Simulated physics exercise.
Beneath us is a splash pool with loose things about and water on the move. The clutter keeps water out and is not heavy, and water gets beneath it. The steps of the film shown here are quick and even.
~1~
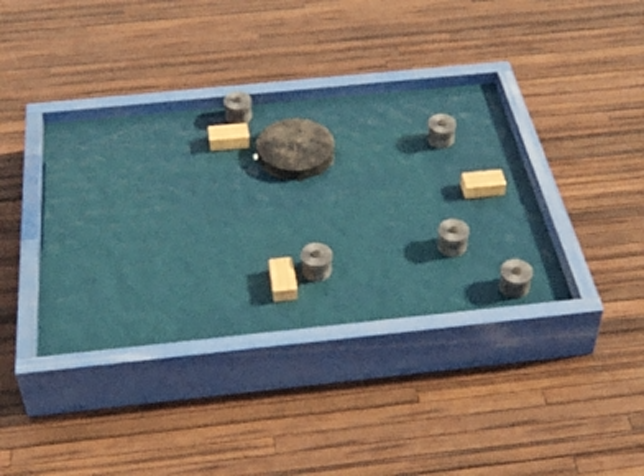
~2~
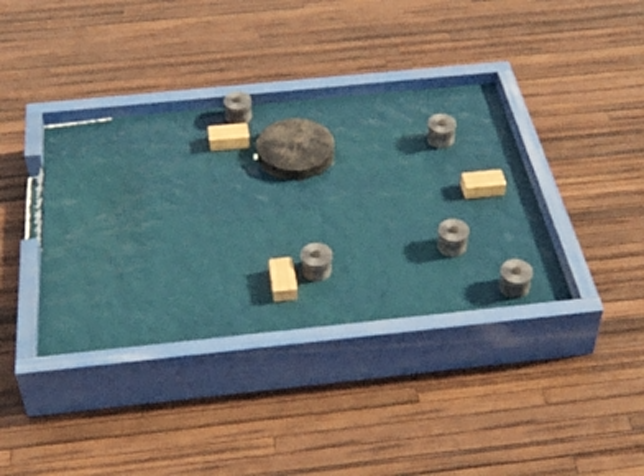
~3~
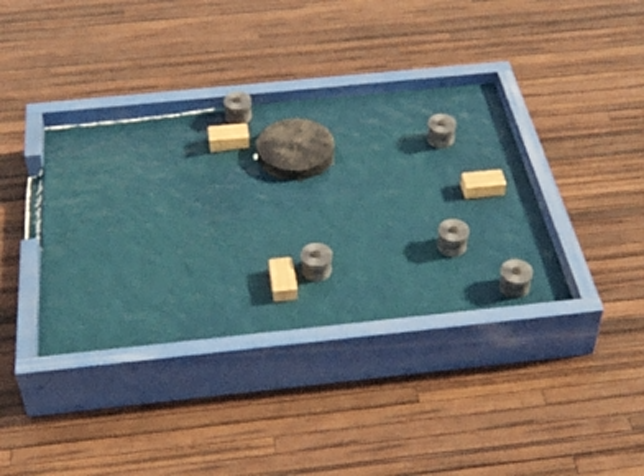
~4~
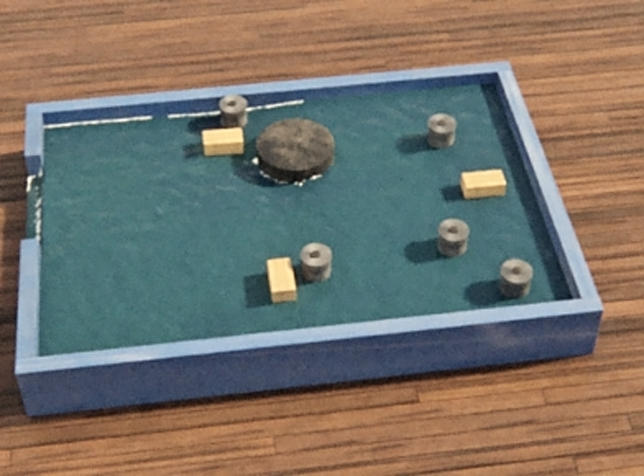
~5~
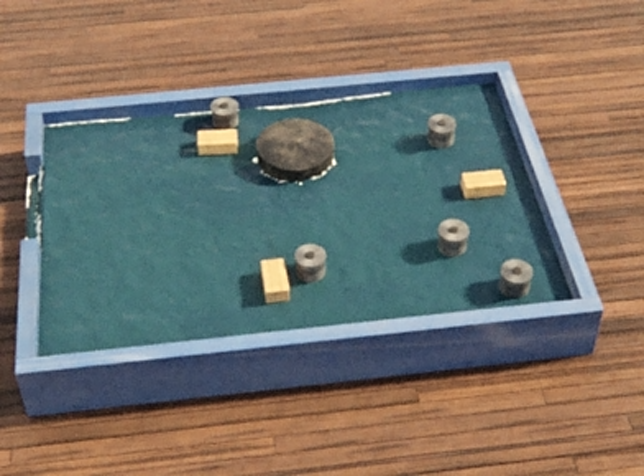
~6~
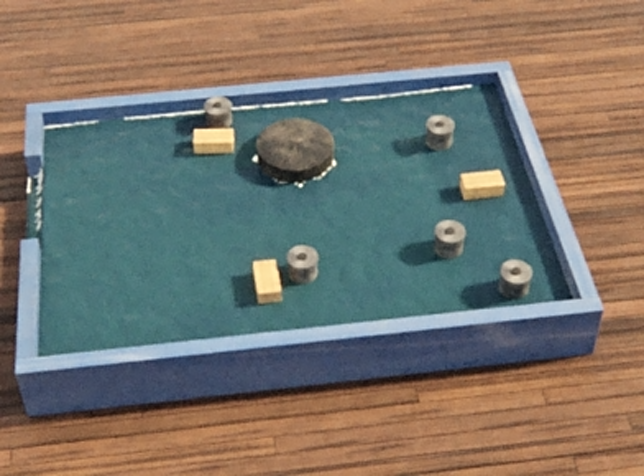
A shallow blue-walled pool of water opens at its left side, and floating pieces drift slightly left.
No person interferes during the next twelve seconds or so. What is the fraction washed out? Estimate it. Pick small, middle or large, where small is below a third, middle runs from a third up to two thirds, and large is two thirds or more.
Small.
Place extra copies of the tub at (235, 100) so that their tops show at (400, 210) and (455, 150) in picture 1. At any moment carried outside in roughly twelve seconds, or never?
Remains, remains.
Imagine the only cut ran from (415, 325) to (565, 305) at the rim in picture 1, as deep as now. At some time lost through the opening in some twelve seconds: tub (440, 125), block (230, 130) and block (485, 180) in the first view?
One by one: Held indoors; held indoors; exits.
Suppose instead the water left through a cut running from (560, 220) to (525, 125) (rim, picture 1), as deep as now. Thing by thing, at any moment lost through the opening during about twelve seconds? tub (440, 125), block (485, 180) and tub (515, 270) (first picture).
Each object, in the order asked: Flushed / flushed / flushed.
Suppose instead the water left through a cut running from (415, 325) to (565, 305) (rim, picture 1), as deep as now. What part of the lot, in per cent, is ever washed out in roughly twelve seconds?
My figure is 60 %.
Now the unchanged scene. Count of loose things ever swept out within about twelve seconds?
0.
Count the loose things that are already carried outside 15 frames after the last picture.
I make it 0.
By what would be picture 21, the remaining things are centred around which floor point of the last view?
(314, 243).
A moment on, 0 of 8 are out; 8 afloat.
Next, 0 of 8 are out; 8 afloat.
Later, 0 of 8 are out; 8 afloat.
In the end, 0 of 8 are out; 8 afloat.
